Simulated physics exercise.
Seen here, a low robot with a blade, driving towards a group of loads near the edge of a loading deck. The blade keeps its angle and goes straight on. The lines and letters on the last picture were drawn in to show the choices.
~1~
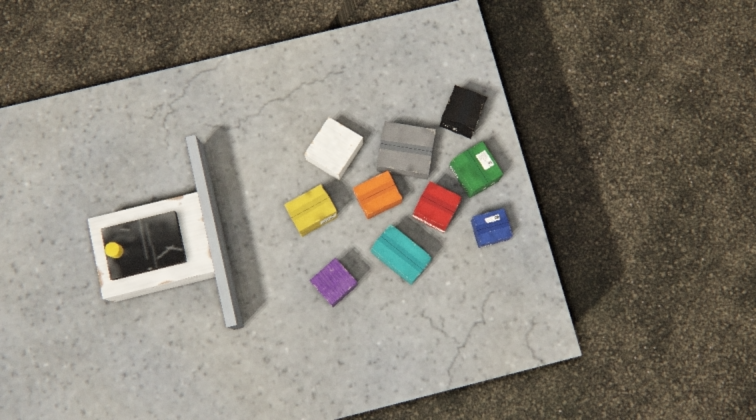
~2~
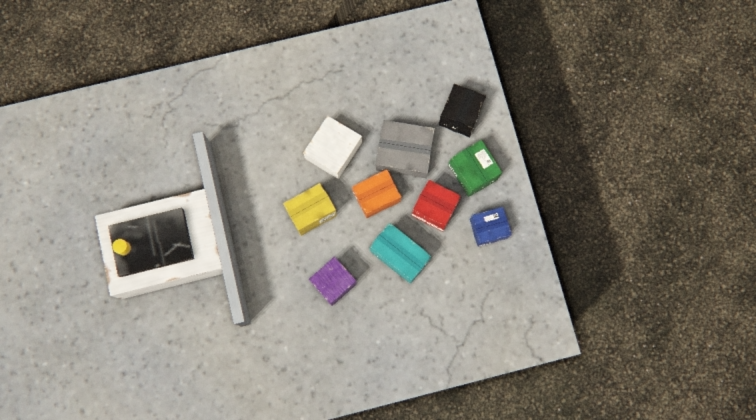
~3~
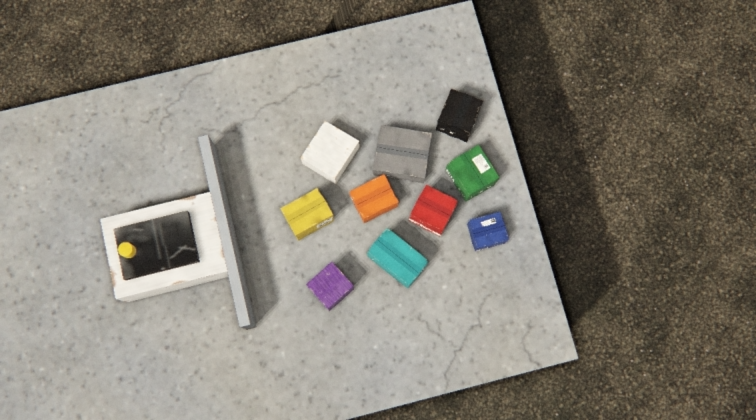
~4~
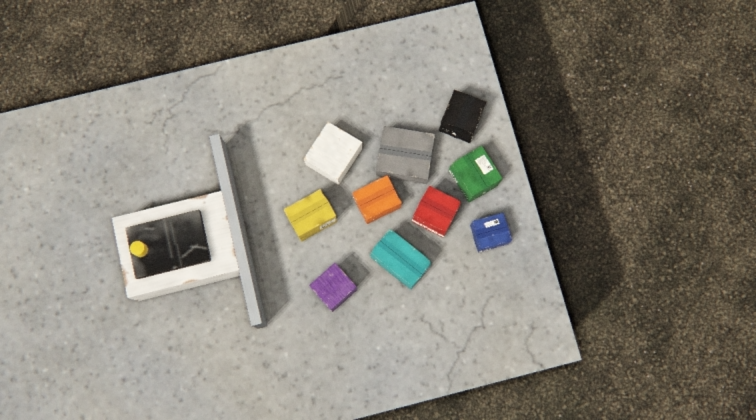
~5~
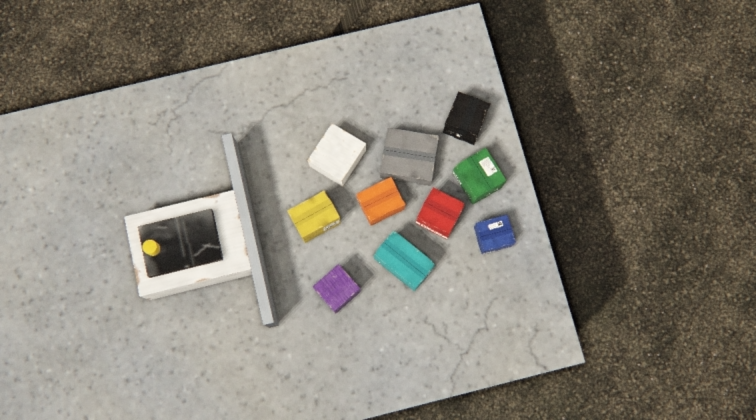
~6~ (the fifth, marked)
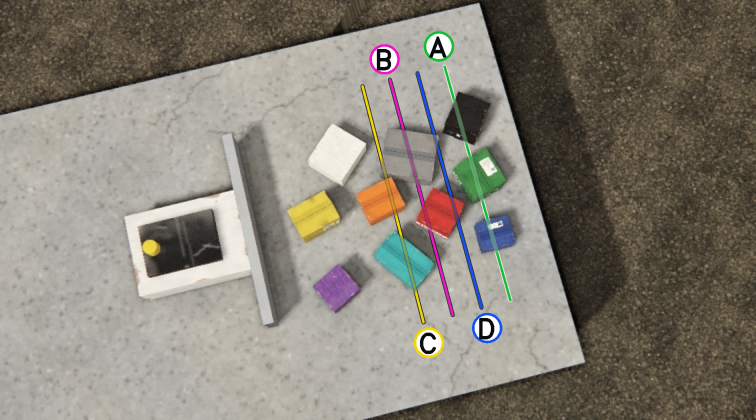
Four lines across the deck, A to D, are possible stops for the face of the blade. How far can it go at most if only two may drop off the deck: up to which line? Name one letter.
No third one falls up to D.
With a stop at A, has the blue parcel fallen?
Yes.
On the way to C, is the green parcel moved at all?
Yes.
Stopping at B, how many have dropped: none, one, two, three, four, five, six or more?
In all, none.
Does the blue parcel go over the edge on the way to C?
No.
On the marked copy, A at (477, 180); B at (420, 194); C at (392, 201); D at (449, 187).
With D. Early on, robot (261, 223); purple crate (363, 286); white crate (345, 153).
Further on, robot (334, 206); green parcel (501, 174); black box (479, 102).
At the end, robot (388, 192); green parcel over the edge; blue parcel over the edge; two fallen.
As for the rest, A drops six; B is within the limit but short; C is within the limit but short.
